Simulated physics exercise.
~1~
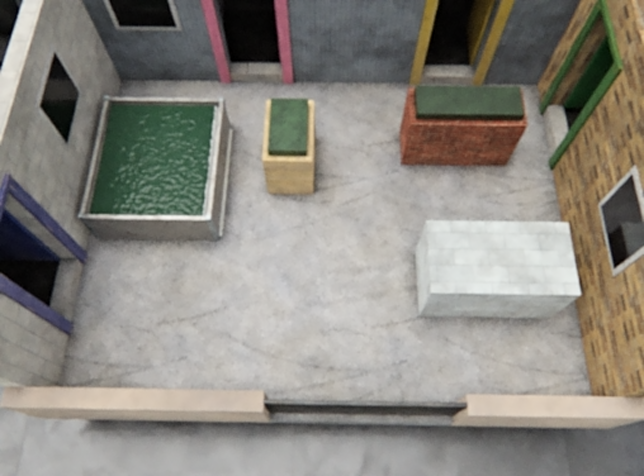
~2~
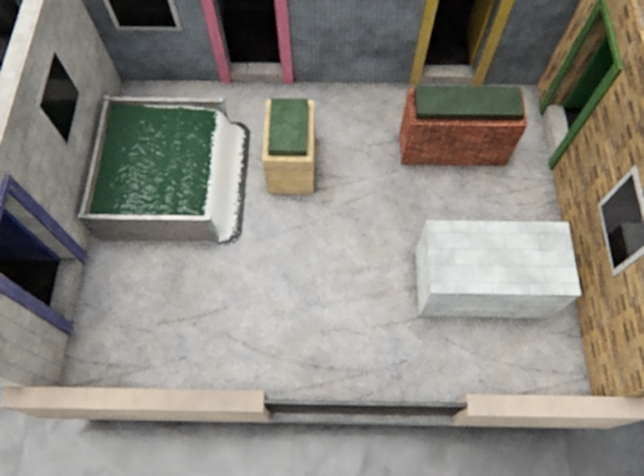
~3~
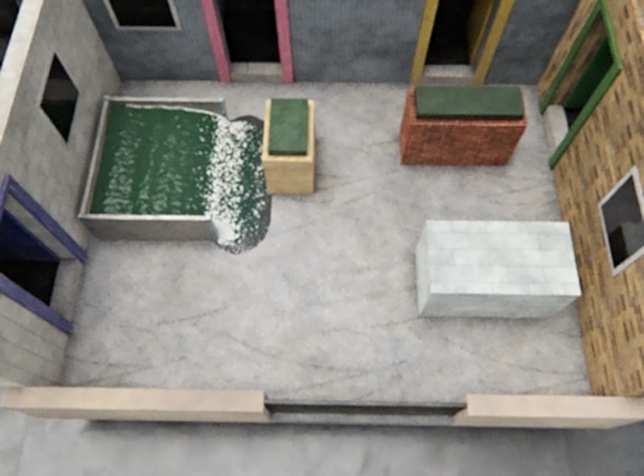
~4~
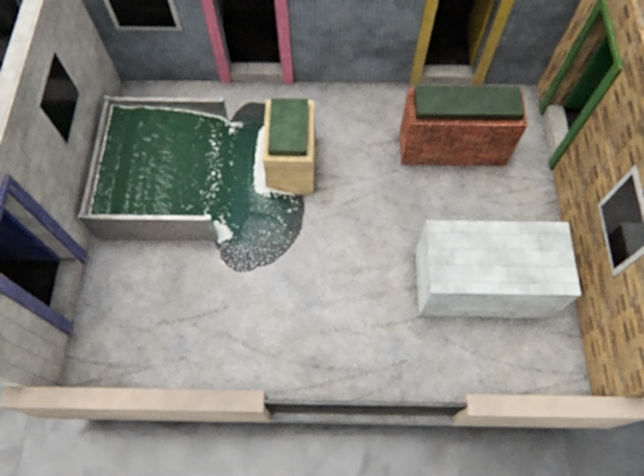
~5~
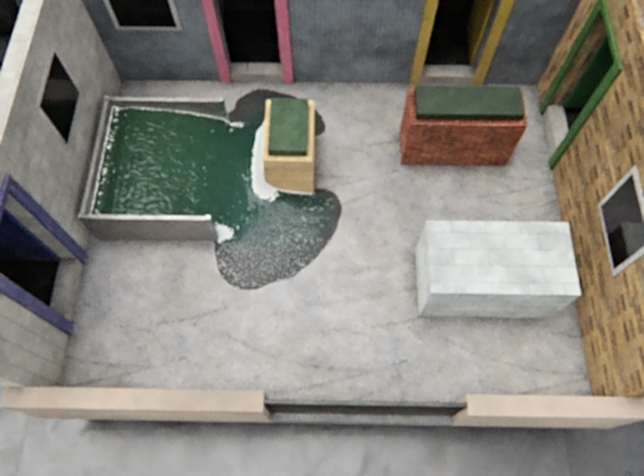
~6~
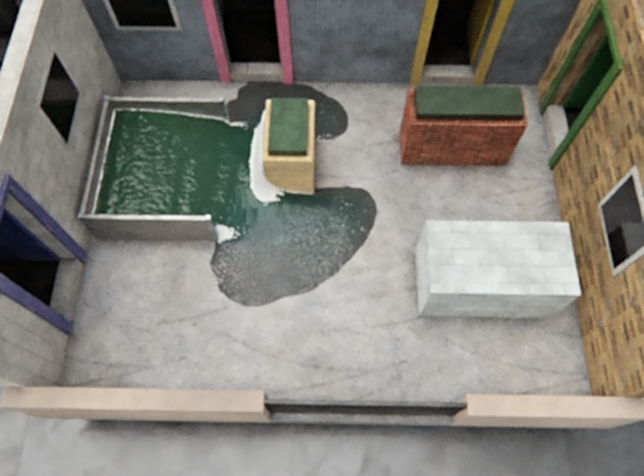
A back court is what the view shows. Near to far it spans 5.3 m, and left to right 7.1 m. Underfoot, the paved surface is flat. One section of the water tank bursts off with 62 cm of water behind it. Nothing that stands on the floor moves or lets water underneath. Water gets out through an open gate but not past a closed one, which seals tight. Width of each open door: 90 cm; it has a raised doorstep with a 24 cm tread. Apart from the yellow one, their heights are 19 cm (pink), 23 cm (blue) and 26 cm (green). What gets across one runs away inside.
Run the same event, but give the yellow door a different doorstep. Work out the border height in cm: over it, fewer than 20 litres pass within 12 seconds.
Border at about 5.5 cm.
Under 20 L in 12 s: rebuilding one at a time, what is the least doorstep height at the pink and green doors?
Close to 22 cm (pink) and close to 10.5 cm (green).
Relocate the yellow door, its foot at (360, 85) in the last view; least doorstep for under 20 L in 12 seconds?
Around 6.0 cm would do it.
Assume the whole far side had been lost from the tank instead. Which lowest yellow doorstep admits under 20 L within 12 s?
In that case about 9.0 cm.
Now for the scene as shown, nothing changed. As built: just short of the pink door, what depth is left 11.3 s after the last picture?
It comes to about 6.0 centimetres deep.
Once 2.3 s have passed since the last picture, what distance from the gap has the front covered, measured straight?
Around 6.2 m from the gap.
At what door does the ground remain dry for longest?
It's the blue door.
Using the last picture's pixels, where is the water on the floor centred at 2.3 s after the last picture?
The balance point sits at roughly (308, 209).
Then, 0.7 s after the last picture water covers 35 % of the floor, deepest (42 cm) near (262, 176); it has not reached the yellow door.
Then, 2.3 s after the last picture water covers 75 % of the floor, deepest (21 cm) near (396, 389); 4 cm at the yellow door, 0 litres in over its 18 cm doorstep.
Then, 11.3 s after the last picture water covers 100 % of the floor, deepest (11 cm) near (85, 259); 7 cm at the yellow door, 0 litres in over its 18 cm doorstep.
At the yellow door as built, the water peaked near 9 cm, 4.9 s after the last picture.
Run again over the same 12 s with other heights there, 35 litres in over 4.5 cm, 10 litres over 6.5 cm. The limit of 20 litres is kept from about 5.5 cm up.
